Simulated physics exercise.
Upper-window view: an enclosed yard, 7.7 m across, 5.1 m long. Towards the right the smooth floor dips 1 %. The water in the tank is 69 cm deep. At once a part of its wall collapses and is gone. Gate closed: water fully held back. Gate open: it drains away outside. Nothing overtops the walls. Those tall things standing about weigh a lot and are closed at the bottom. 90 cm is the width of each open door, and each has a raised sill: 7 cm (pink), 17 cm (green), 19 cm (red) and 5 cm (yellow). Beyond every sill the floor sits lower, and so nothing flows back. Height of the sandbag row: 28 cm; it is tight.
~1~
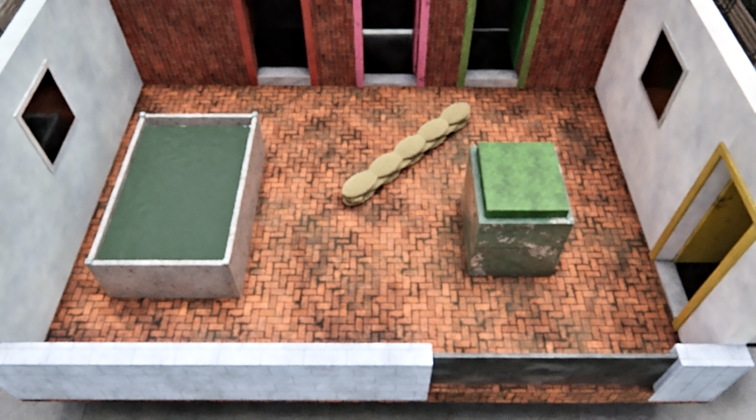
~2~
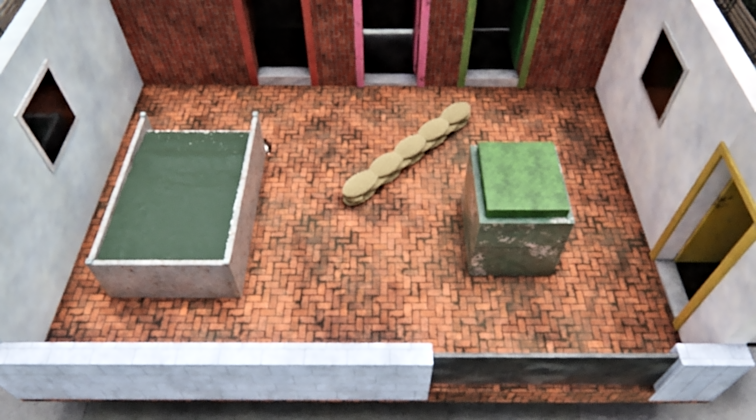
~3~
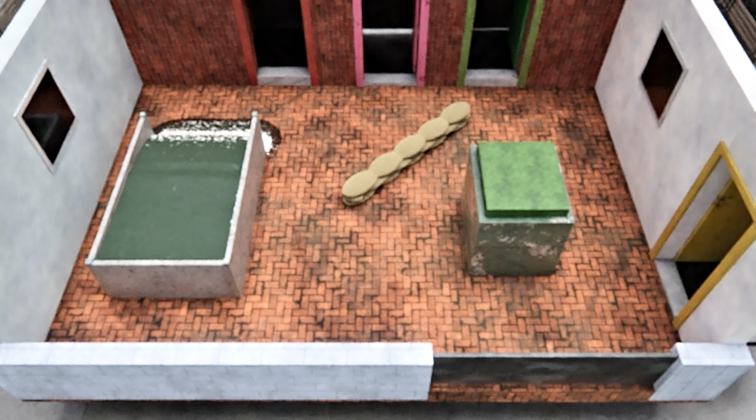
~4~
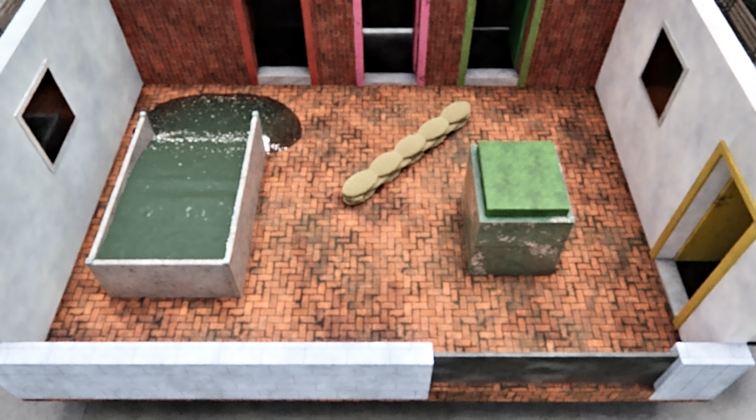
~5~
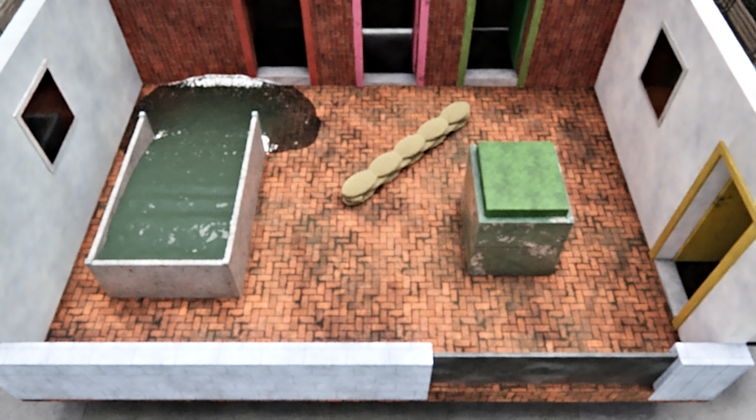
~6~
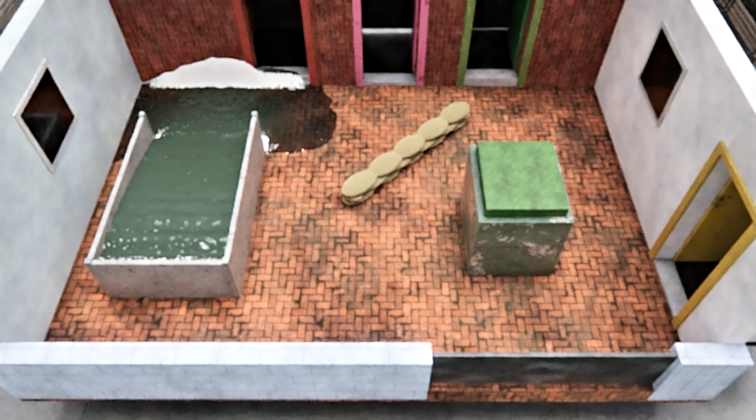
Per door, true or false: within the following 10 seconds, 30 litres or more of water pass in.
Pink door: True. Green door: False. Red door: True. Yellow door: True.
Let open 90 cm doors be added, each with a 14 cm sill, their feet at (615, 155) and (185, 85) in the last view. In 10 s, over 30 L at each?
Taking them in order, the first gets too little and the second enough.
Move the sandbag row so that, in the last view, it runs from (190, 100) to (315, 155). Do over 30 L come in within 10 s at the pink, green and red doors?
With that change: Pink stays within, green stays within, red stays within.
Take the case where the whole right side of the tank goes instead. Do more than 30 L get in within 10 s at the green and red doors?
Door green stays within, door red stays within.
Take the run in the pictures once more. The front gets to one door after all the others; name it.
The yellow one.
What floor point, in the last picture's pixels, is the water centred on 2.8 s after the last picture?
Pixel position near (254, 152).
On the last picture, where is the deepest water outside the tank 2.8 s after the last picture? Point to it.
Roughly pixel (35, 368).
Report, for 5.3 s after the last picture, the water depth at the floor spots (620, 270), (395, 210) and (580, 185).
4, 0, 7 cm.
Then, 0.7 s after the last picture water covers 15 % of the floor and is deepest (51 cm) near (153, 86); pink door 6 cm at the sill, 0 L in, green door not reached, red door 34 cm at the sill, 26 L in, yellow door not reached.
Then, 1.5 s after the last picture water covers 25 % of the floor and is deepest (45 cm) near (153, 86); pink door 10 cm at the sill, 1 L in, green door 5 cm at the sill, 0 L in, red door 34 cm at the sill, 83 L in, yellow door not reached.
Then, 2.8 s after the last picture water covers 40 % of the floor and is deepest (38 cm) near (35, 368); pink door 9 cm at the sill, 6 L in, green door 17 cm at the sill, 1 L in, red door 23 cm at the sill, 130 L in, yellow door not reached.
Then, 5.3 s after the last picture water covers 85 % of the floor and is deepest (18 cm) near (595, 110); pink door 15 cm at the sill, 38 L in, green door 10 cm at the sill, 5 L in, red door 10 cm at the sill, 134 L in, yellow door 4 cm at the sill, 0 L in.
Then, 9.3 s after the last picture water covers 95 % of the floor and is deepest (16 cm) near (629, 214); pink door 9 cm at the sill, 106 L in, green door 6 cm at the sill, 5 L in, red door 9 cm at the sill, 134 L in, yellow door 12 cm at the sill, 81 L in.
